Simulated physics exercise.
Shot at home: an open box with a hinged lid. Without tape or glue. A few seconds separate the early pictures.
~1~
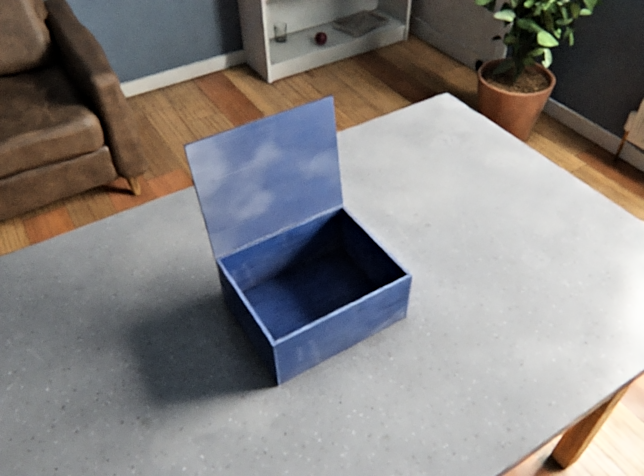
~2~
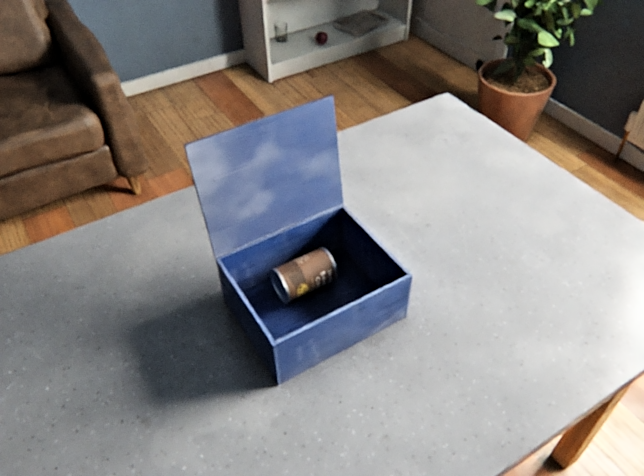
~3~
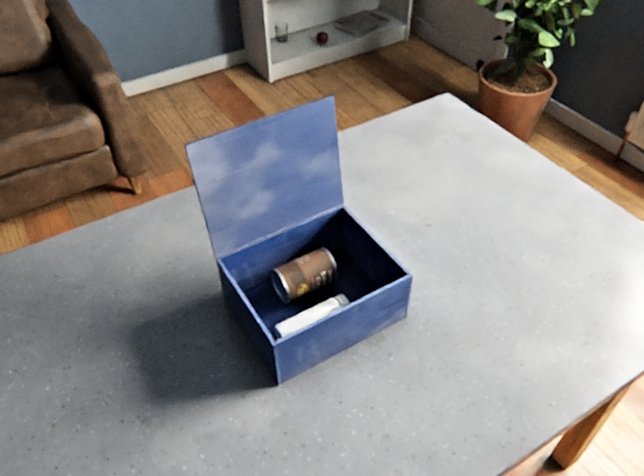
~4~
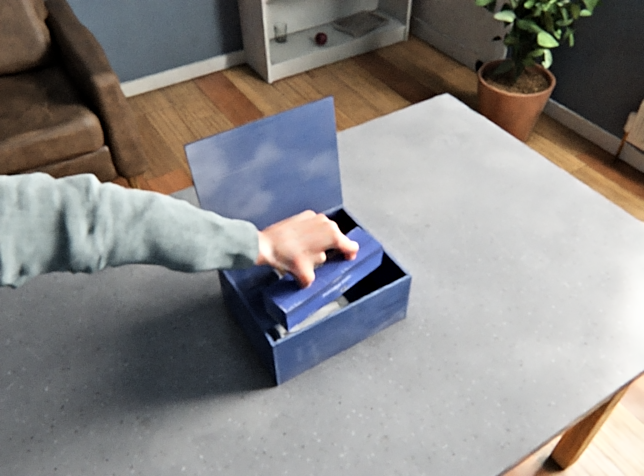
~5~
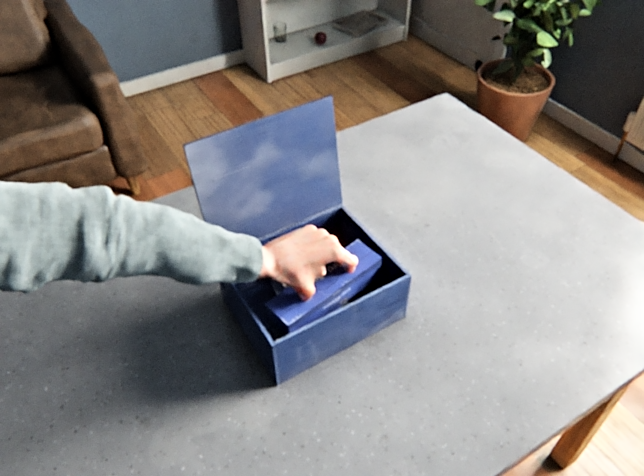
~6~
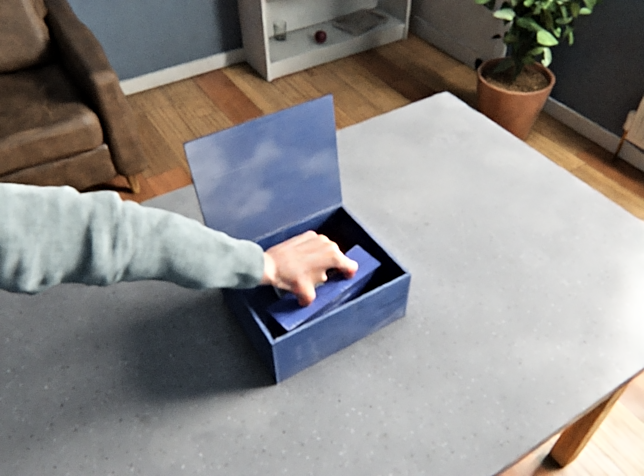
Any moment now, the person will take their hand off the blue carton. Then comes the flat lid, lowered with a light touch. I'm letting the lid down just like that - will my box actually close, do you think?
Seems the lid won't be blocked.
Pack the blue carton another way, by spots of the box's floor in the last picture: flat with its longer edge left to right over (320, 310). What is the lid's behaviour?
Well, in that case it fits down fine.
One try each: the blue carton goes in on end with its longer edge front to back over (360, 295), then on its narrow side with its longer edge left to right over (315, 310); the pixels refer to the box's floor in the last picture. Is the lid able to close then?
Case one: Lid left up; case two: Lid down.
Then, 1.20 s past the last view, lid starting down; blue carton rocked 7° from its first pose near (327, 298).
Then, 1.70 s past the last view, lid 50° above the rim; blue carton rocked 7° from its first pose near (327, 298).
Then, 2.10 s past the last view, lid 12° above the rim; blue carton rocked 8° from its first pose near (327, 298).
Finally, lid shut; left askew, blue carton; the other 2 still in place. Final places as the last picture's camera would see them, blue carton near (327, 298).
